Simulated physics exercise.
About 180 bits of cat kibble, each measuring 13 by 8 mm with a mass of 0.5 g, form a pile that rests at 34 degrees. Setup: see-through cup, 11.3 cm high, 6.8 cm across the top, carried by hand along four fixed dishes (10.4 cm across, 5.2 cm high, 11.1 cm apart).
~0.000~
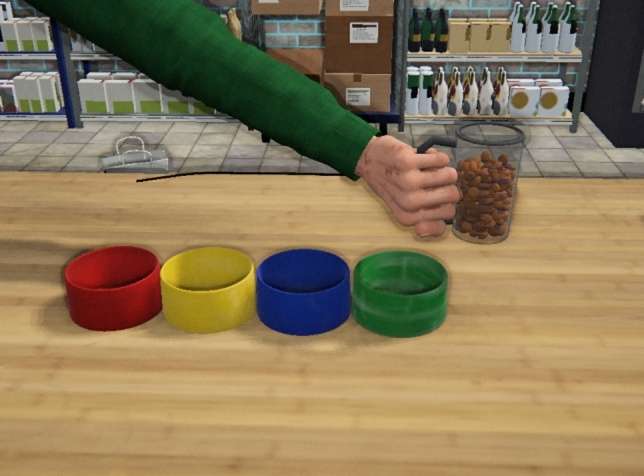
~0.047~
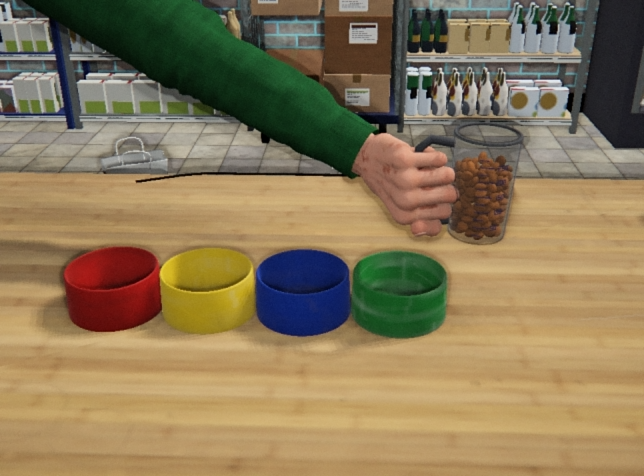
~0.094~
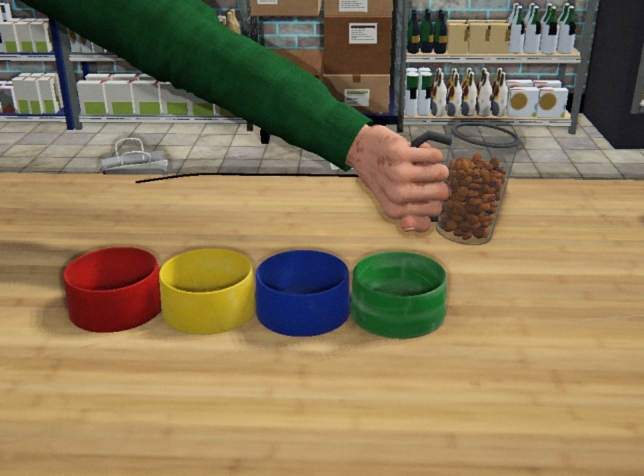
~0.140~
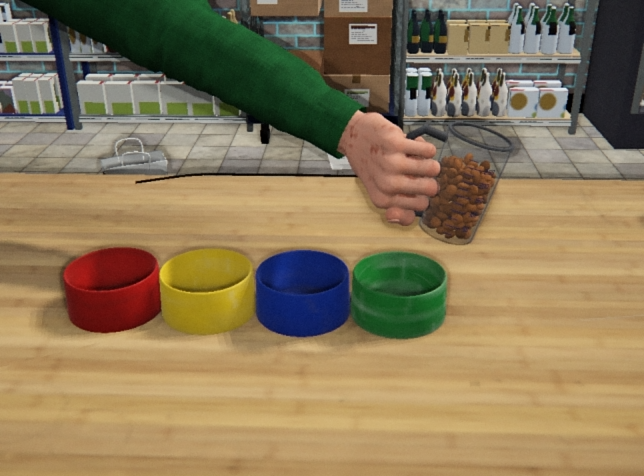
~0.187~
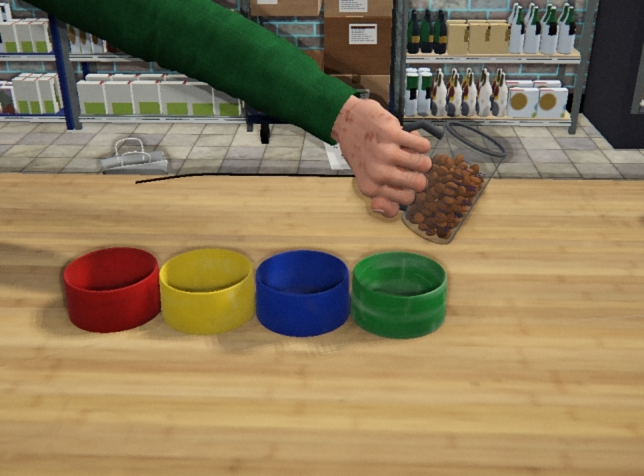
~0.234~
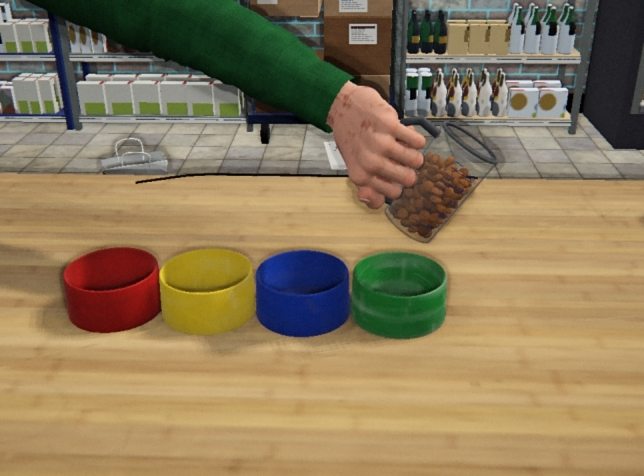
A hand in a green sleeve held a see-through cup of brown kibble behind a row of red, yellow, blue and green dishes, then moved it slightly left while leaning its top rightward.
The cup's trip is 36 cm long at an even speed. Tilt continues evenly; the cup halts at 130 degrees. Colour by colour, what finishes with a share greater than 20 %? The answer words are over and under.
Red: Under. Blue: Over. Green: Under. Yellow: Under. Counter: Under.
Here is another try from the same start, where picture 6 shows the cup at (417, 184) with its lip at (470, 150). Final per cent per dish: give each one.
The red dish keeps 0, the blue dish 0, the green dish 0 and the yellow dish 100.
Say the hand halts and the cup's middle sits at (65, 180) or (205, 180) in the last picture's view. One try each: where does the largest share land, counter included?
On the first run most goes to blue, and on the second to blue.
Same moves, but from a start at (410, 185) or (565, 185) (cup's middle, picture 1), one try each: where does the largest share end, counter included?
Yellow; green.
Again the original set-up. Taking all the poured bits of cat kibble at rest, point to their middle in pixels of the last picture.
Resting centre estimate: Around (308, 297).
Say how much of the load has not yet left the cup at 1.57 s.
0 per cent.
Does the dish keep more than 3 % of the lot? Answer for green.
Green - it holds.
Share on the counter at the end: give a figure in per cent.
Estimate: Near 5 per cent.
Then, at 0.77 s, tilt 128 degrees; cup holds 80 %, blue 5 %, green 10 %.
After 1.13 s, tilt 130 degrees; cup holds 0 %, blue 85 %, green 10 %.
After 1.57 s, tilt 130 degrees; cup holds 0 %, blue 85 %, green 10 %.
By 1.9 s all is still; red 0 %, blue 85 %, green 10 %, yellow 0 %, counter 5 %.
